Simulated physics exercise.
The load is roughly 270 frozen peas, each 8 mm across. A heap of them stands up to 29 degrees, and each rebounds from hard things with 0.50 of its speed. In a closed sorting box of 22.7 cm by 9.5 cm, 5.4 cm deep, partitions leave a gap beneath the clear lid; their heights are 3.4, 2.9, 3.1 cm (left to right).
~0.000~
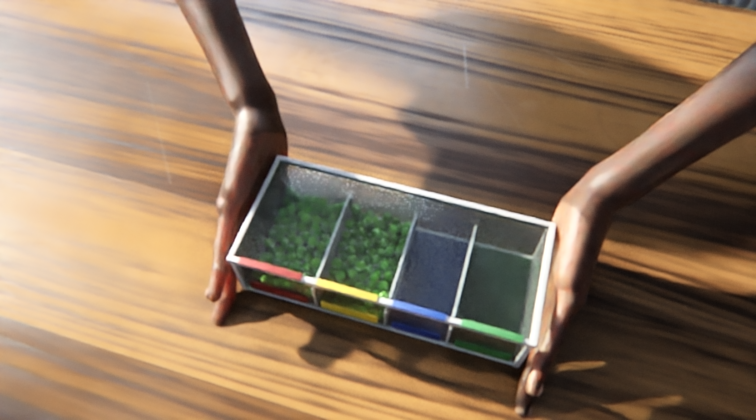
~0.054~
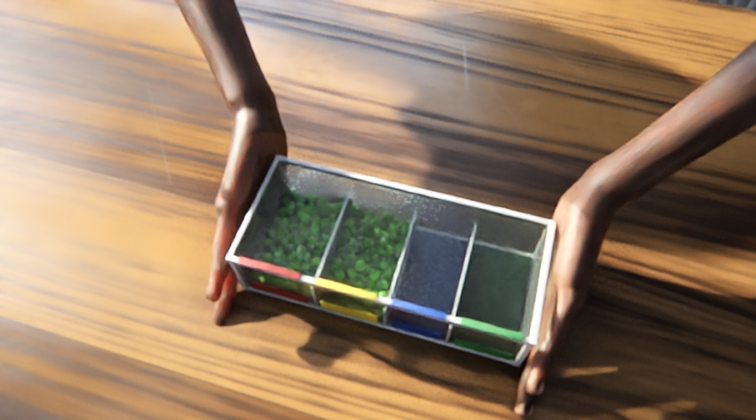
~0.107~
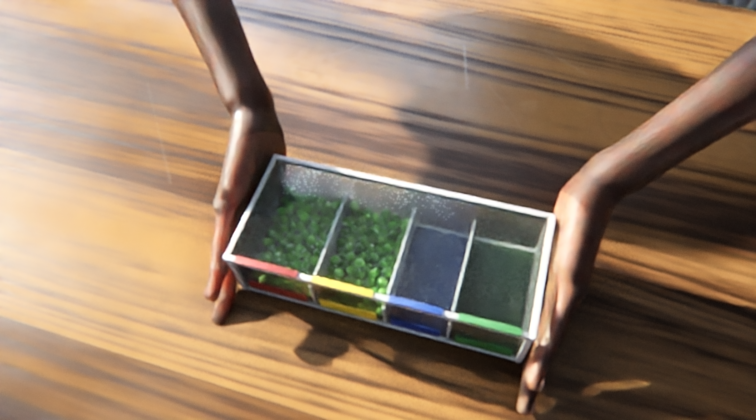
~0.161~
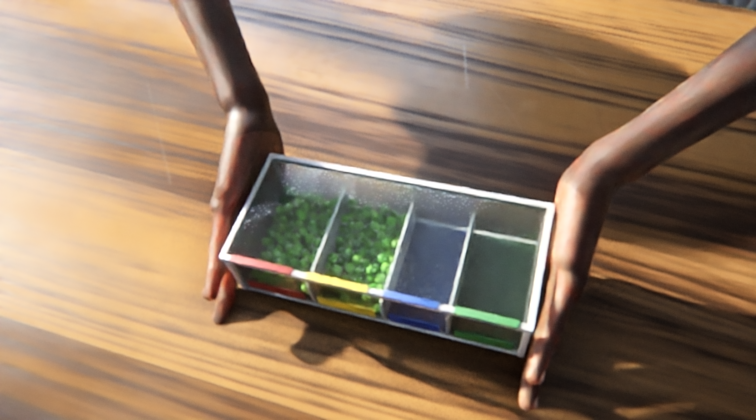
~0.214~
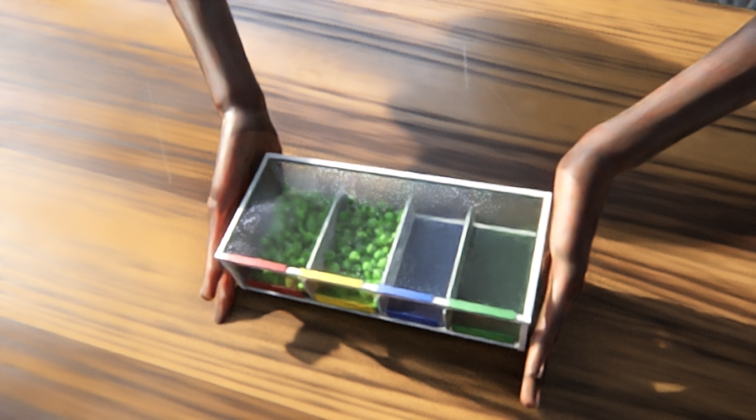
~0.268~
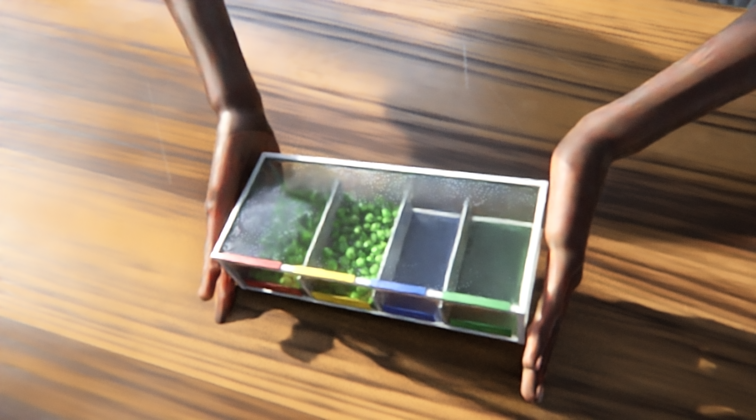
Two hands tilting a clear-lidded sorting box slightly down to the left, green peas staying in the red and yellow compartments.
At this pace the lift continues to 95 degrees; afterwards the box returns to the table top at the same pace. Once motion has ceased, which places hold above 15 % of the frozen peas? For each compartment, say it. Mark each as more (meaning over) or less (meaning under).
Red - more; blue - less; green - less; yellow - more.
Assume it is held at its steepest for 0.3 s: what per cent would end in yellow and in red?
In per cent: Yellow 15, red 85.
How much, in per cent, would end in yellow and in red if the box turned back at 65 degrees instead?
Result - yellow at 50 percent, red at 50 percent.
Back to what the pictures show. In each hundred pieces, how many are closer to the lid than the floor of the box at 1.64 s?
20 %.
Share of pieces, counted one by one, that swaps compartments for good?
Result: Roughly 25 %.
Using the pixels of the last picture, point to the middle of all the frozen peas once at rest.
Around (300, 241).
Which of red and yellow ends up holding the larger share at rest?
Go with red, that one ends with more.
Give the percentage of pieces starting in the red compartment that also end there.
Fraction kept: Approx. 100 %.
Then, at 1.64 s, tilt 95 degrees; red 55 %, yellow 45 %.
After 2.55 s, tilt 44 degrees; red 75 %, yellow 25 %.
After 3.47 s, tilt 0 degrees; red 75 %, yellow 25 %.
At rest (3.9 s), red 75 %, blue 0 %, green 0 %, yellow 25 %.
